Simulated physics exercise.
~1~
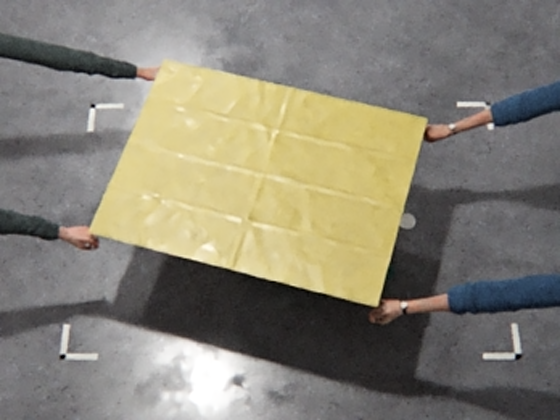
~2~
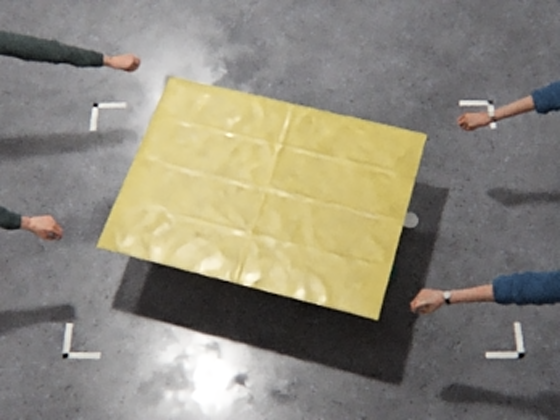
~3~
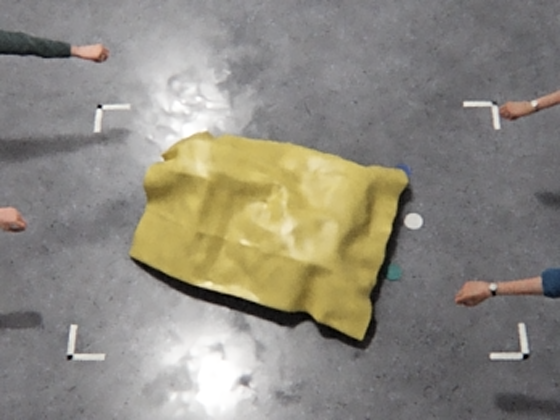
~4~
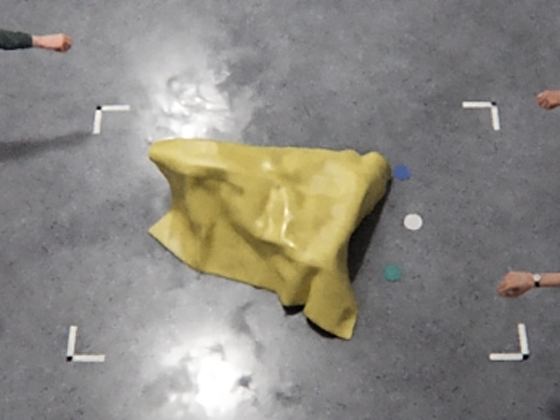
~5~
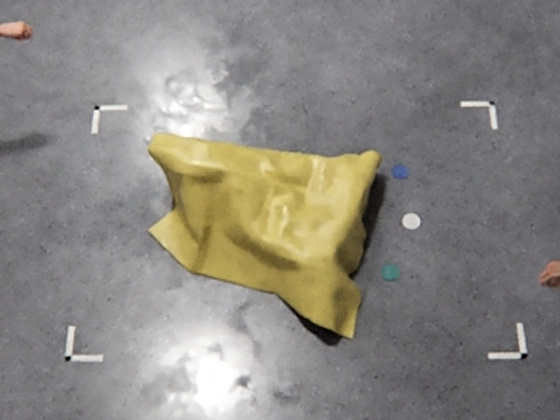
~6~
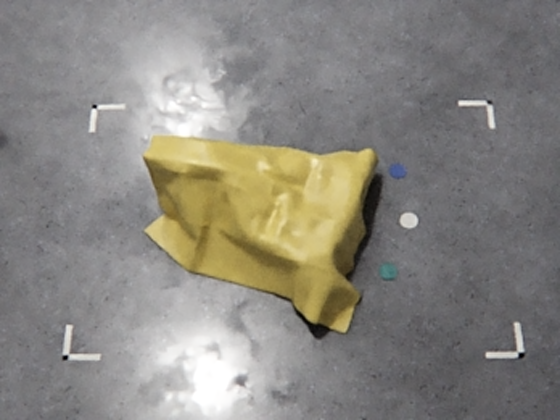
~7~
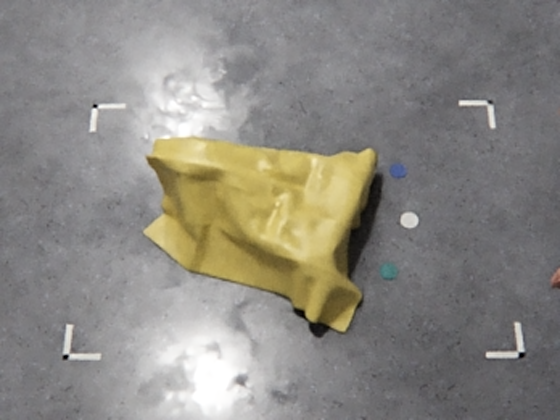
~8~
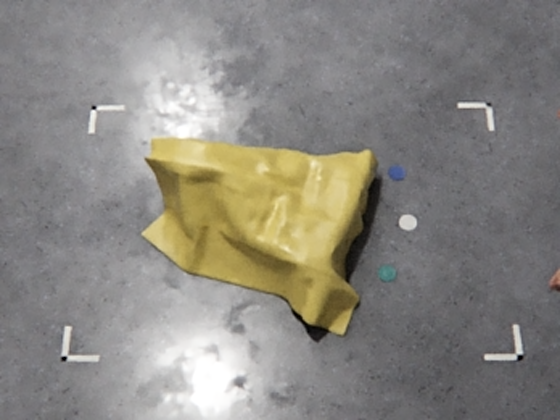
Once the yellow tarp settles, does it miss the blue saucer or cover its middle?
It misses the blue saucer, which still shows on the floor just to the right of the tarp.
